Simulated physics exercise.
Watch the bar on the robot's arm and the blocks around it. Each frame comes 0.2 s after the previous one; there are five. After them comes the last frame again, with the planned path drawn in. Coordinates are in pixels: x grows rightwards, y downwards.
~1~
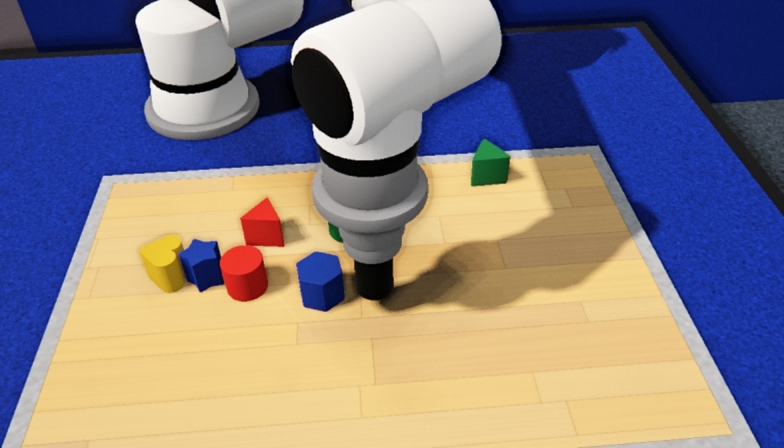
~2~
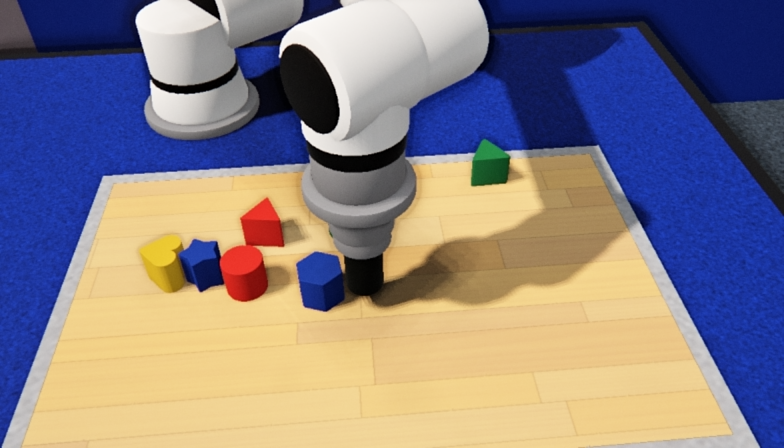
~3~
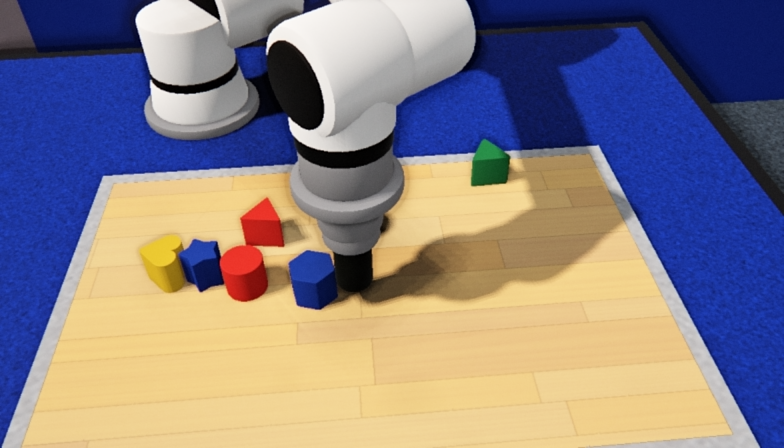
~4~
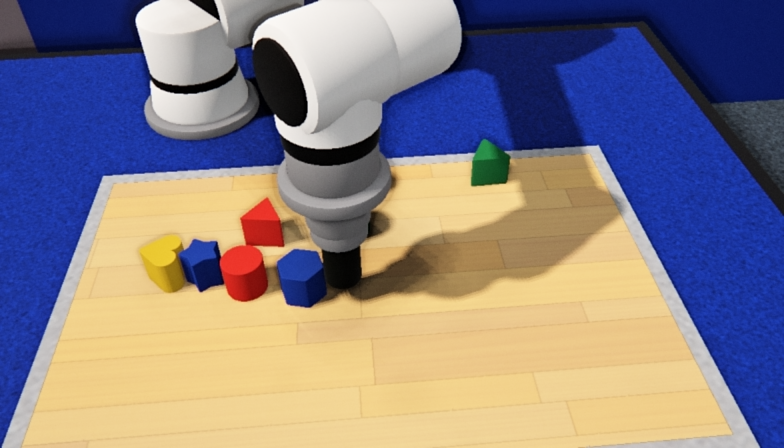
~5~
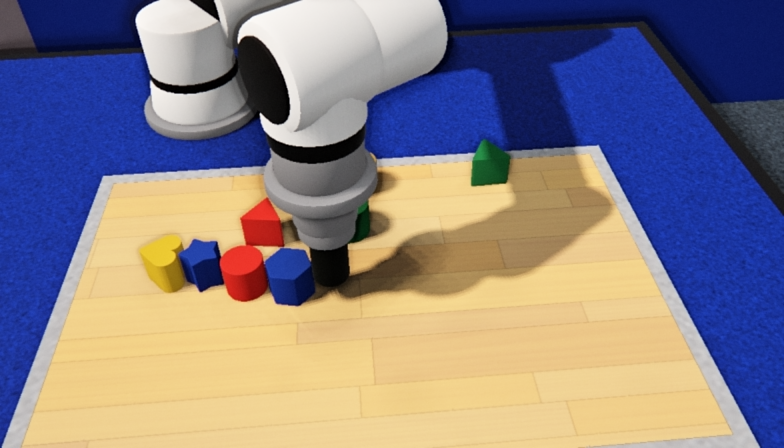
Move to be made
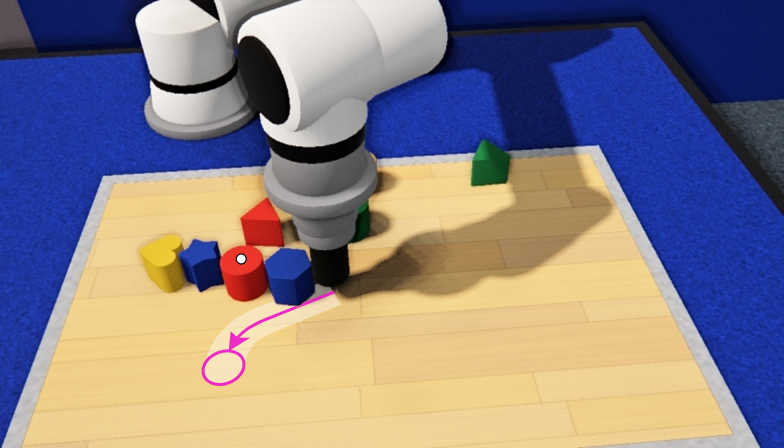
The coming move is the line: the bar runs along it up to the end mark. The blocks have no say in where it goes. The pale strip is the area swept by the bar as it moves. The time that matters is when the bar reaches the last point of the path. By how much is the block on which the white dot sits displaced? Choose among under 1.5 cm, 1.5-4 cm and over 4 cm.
It moves a fair bit, 1.5 to 4 cm.
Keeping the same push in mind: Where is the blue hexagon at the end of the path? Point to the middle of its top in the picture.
I'd place it at (252, 263), taking the centre of its top.
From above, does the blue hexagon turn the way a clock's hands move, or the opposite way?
From above, clockwise.
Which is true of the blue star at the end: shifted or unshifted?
It shifts.
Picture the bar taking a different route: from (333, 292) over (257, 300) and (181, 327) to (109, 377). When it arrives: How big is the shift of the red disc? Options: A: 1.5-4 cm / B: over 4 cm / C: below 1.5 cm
Letter B.
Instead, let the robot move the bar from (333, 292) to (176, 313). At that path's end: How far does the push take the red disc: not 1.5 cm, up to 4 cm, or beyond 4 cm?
The shift is above 4 cm.
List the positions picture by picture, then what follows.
The first frame shows lower end of the bar (375, 288), tops of blocks, yellow heart block (162, 250), blue star (200, 251), red disc (241, 259), blue hexagon (319, 267).
The second frame shows bar (365, 284), blocks as before.
The third frame shows bar (355, 280), blue hexagon (311, 266).
The fourth frame shows bar (343, 277), blue hexagon (300, 264).
The fifth frame shows bar (332, 275), yellow heart block (162, 250), blue star (200, 251), red disc (241, 259), blue hexagon (288, 263).
The drawn path runs from (333, 292) through (290, 310) and (246, 330) to (224, 367); the dot is on the red disc.
On the path given first. One third of the way, bar (287, 293); yellow heart block (154, 249); blue star (185, 249), turned 10° clockwise; red disc (221, 250); blue hexagon (259, 262), turned 65° clockwise.
Two thirds of the way, bar (242, 313); yellow heart block (151, 249); blue star (183, 248); red disc (219, 245); blue hexagon (252, 263), turned 90° clockwise.
At the end, bar (218, 350); yellow heart block (151, 249); blue star (183, 248); red disc (219, 245); blue hexagon (252, 263), turned 90° clockwise.
